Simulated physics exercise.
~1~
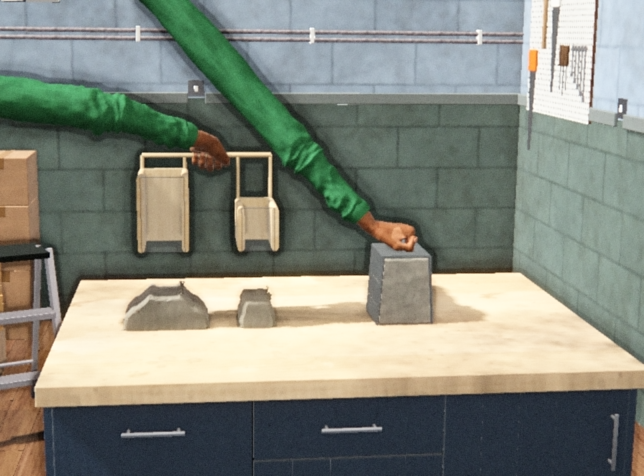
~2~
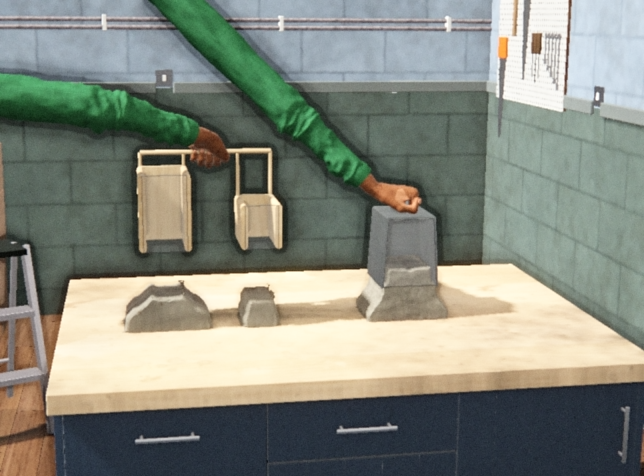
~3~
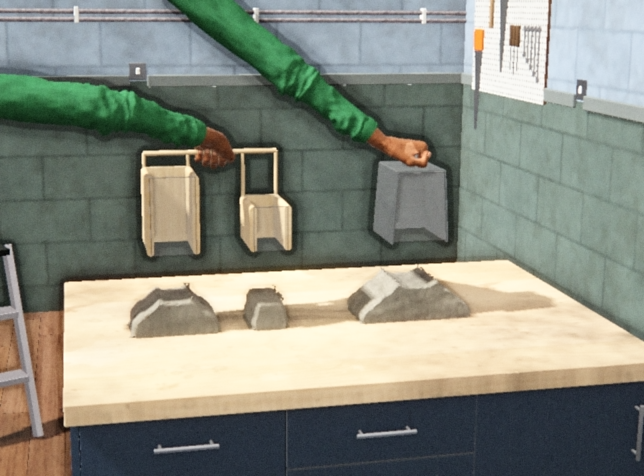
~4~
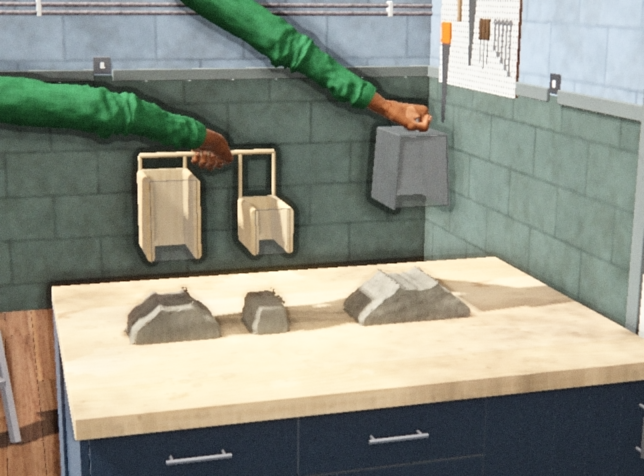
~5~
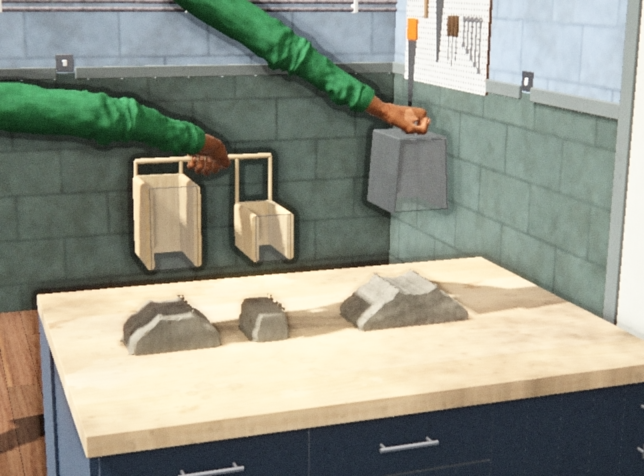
On a wooden worktop in a workshop, a green-sleeved hand lifted a grey tin straight up off wet mortar, which slumped into a low, wide heap beside two smaller lumps, while another hand held up a pair of joined wooden moulds.
